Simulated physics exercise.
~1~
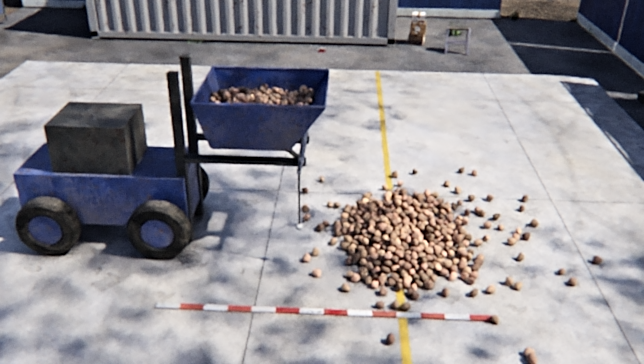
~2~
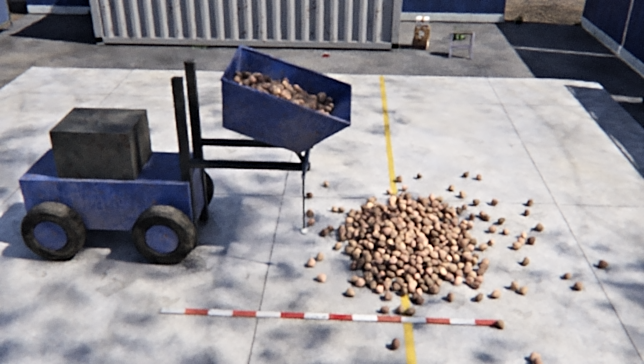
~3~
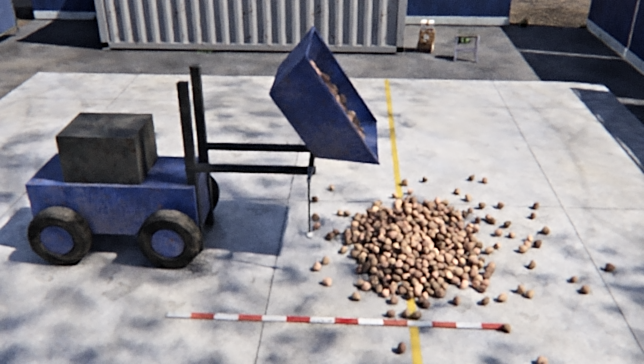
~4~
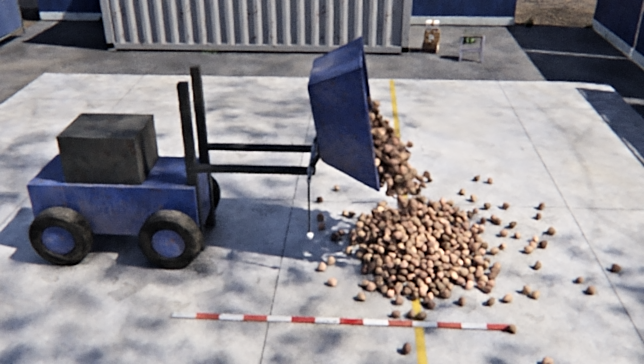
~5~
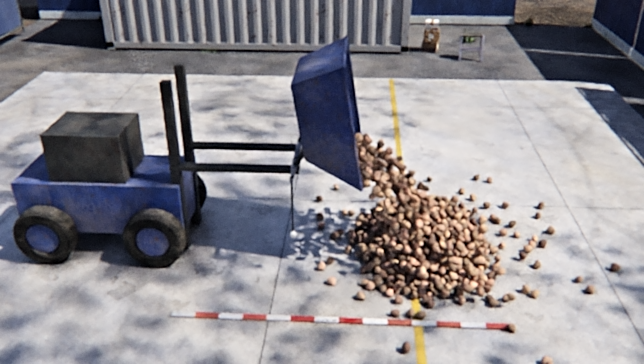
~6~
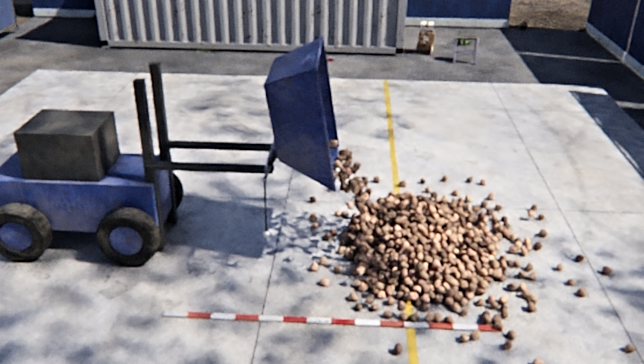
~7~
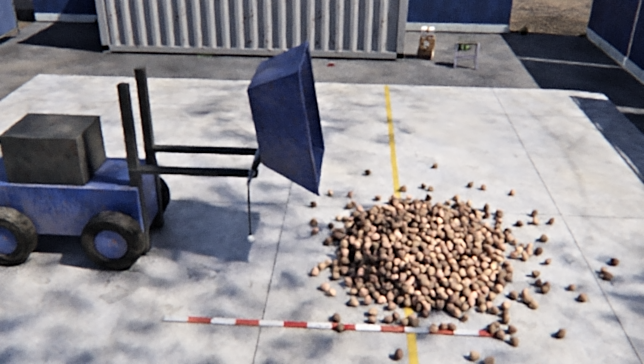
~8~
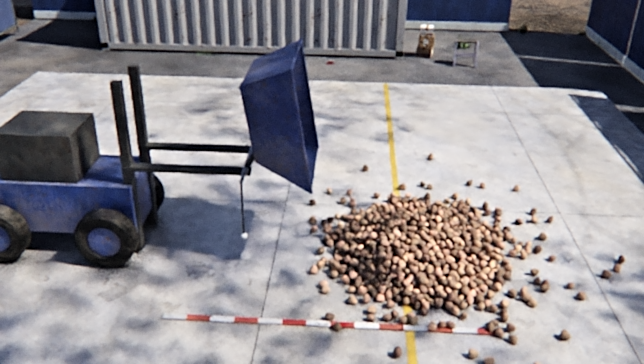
On a sunlit concrete yard seen from above, with a grey corrugated container behind, a blue truck with a dark block on its back stands at the left. Its raised blue skip holds brown stones, and a loose pile of similar stones lies to the right across a yellow line, behind a red and white striped staff. The skip tips steeply to the right, and its stones pour onto the pile. As they fall, the truck backs away to the left. The skip ends empty, still tipped, beside a larger, wider heap spread over both sides of the line.
